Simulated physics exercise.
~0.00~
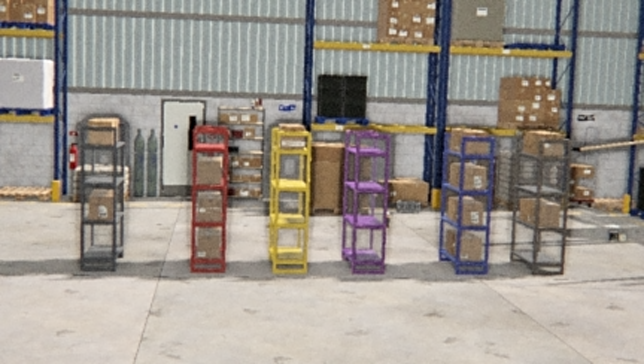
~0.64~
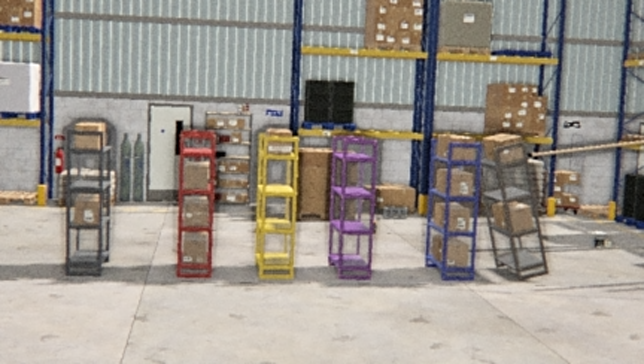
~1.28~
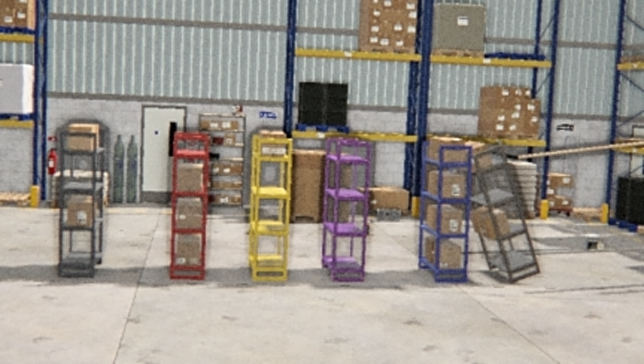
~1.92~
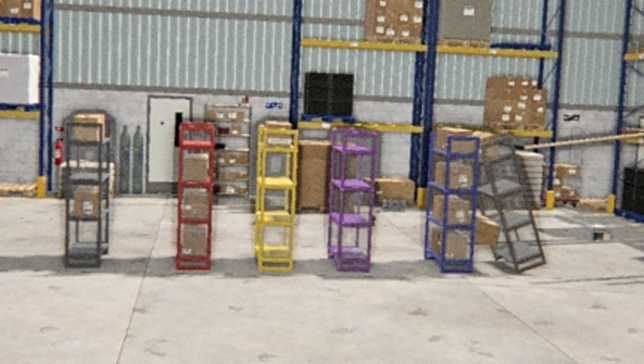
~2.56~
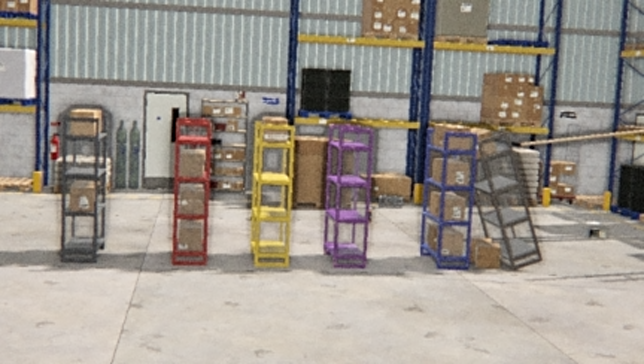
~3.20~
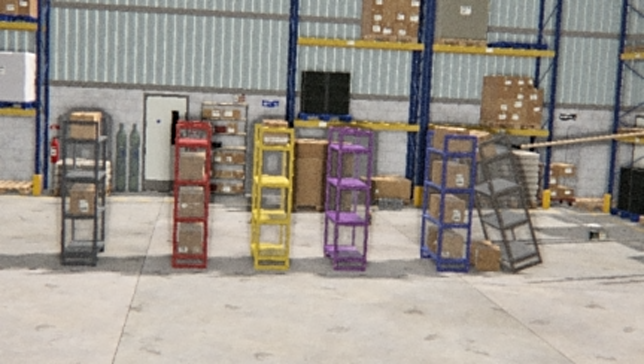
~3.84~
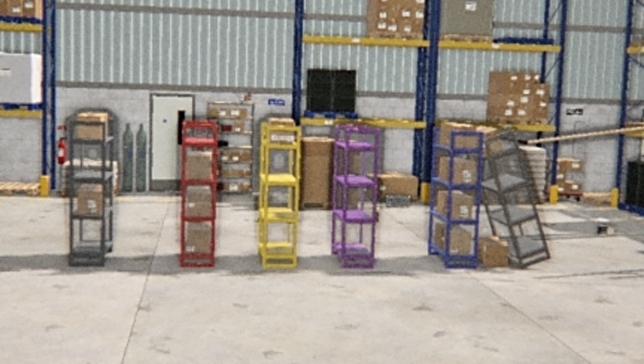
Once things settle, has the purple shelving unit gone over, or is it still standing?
The purple unit is still standing upright in its place in the row.
